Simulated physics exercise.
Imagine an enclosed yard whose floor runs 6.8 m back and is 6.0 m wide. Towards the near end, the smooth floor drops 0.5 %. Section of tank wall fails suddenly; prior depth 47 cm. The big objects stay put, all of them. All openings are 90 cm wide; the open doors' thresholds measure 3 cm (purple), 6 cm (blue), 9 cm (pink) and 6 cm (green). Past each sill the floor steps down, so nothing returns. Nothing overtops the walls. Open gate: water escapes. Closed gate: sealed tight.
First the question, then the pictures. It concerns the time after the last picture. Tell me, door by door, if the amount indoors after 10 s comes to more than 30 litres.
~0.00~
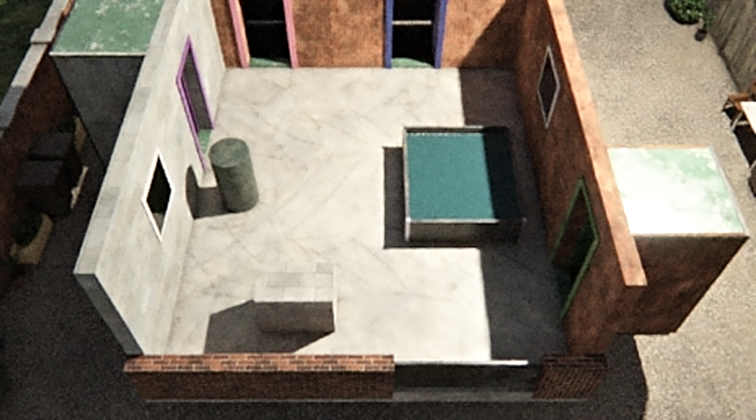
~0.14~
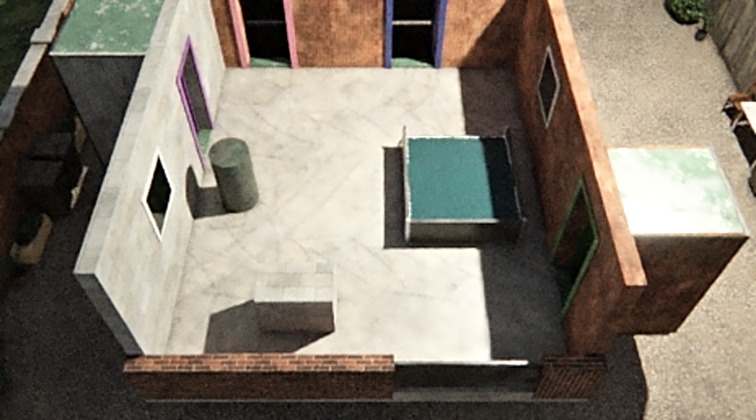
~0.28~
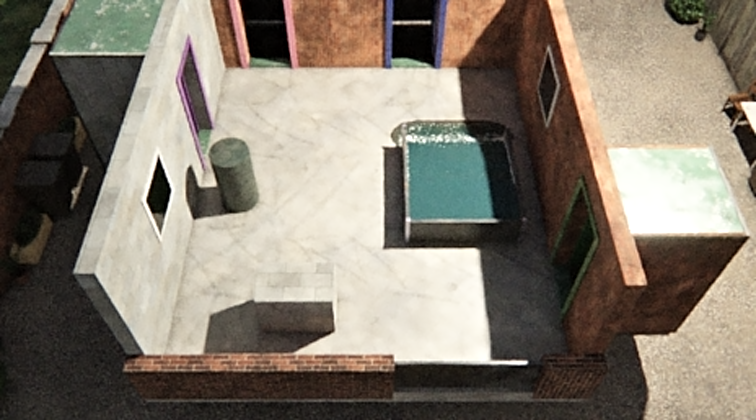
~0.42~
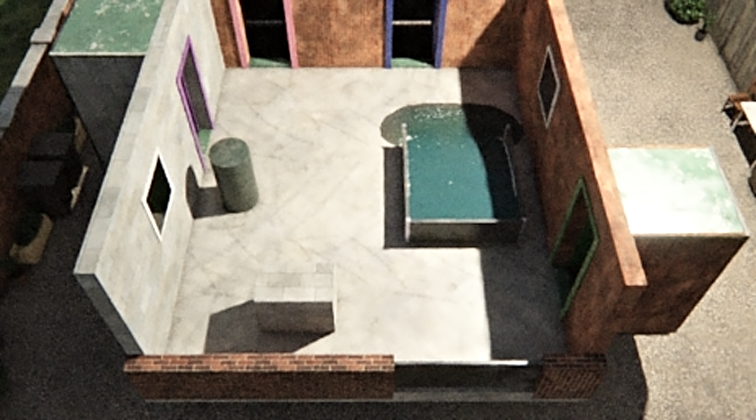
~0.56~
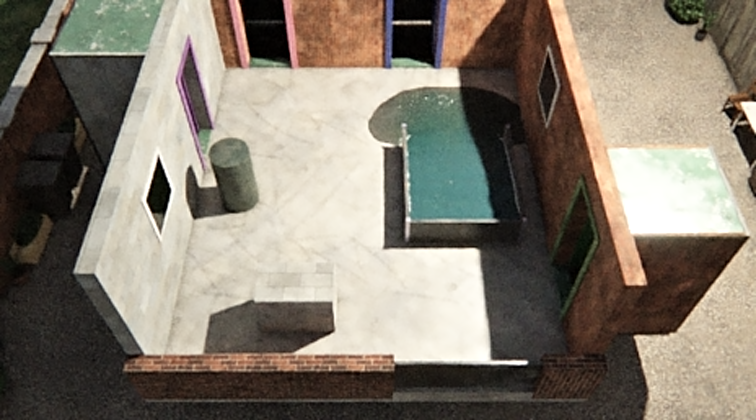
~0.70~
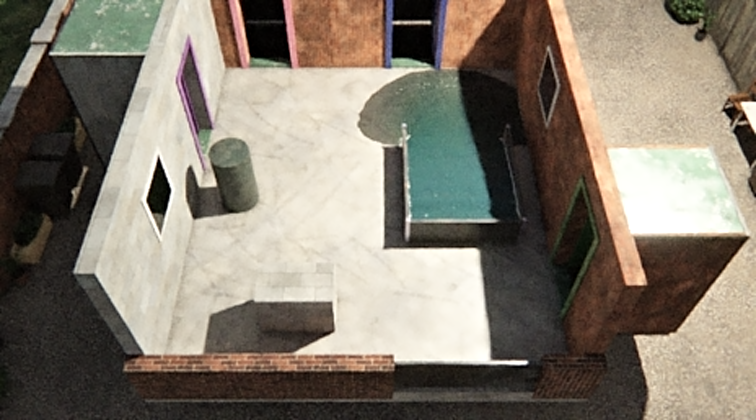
Door by door: The purple door lets in more than 30 litres; the blue door lets in more than 30 litres; the pink door lets in no more than 30 litres; the green door lets in no more than 30 litres.
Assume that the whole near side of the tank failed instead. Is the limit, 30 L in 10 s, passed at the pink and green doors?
Measured against that limit, pink comes out short of it and green comes out beyond it.
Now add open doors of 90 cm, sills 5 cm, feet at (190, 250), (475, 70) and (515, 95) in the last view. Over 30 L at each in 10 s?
In turn: Under, over, above.
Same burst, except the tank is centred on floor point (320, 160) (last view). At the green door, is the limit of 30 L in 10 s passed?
Lab note: Green door limit not exceeded.
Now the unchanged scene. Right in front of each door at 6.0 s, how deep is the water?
Door by door in cm, purple shows 8, blue shows 7, pink shows 7, green shows 4.
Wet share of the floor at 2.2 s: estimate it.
Near 20 per cent is wet.
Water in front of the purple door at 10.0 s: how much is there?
Around 7.0 cm there.
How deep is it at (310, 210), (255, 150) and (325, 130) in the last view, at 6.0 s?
First 0 cm, then 5 cm, then 4 cm.
After 1.4 s water covers 20 % of the floor and is deepest (31 cm) near (505, 71); purple door not reached, blue door 16 cm at the sill, 30 L in, pink door not reached, green door not reached.
After 2.2 s water covers 20 % of the floor and is deepest (32 cm) near (505, 71); purple door not reached, blue door 22 cm at the sill, 105 L in, pink door not reached, green door not reached.
After 3.5 s water covers 30 % of the floor and is deepest (18 cm) near (468, 120); purple door not reached, blue door 17 cm at the sill, 207 L in, pink door 5 cm at the sill, 0 L in, green door not reached.
After 6.0 s water covers 55 % of the floor and is deepest (13 cm) near (232, 184); purple door 8 cm at the sill, 15 L in, blue door 7 cm at the sill, 254 L in, pink door 7 cm at the sill, 1 L in, green door 4 cm at the sill, 0 L in.
After 10.0 s water covers 85 % of the floor and is deepest (8 cm) near (232, 184); purple door 7 cm at the sill, 60 L in, blue door 3 cm at the sill, 256 L in, pink door 5 cm at the sill, 3 L in, green door 2 cm at the sill, 0 L in.
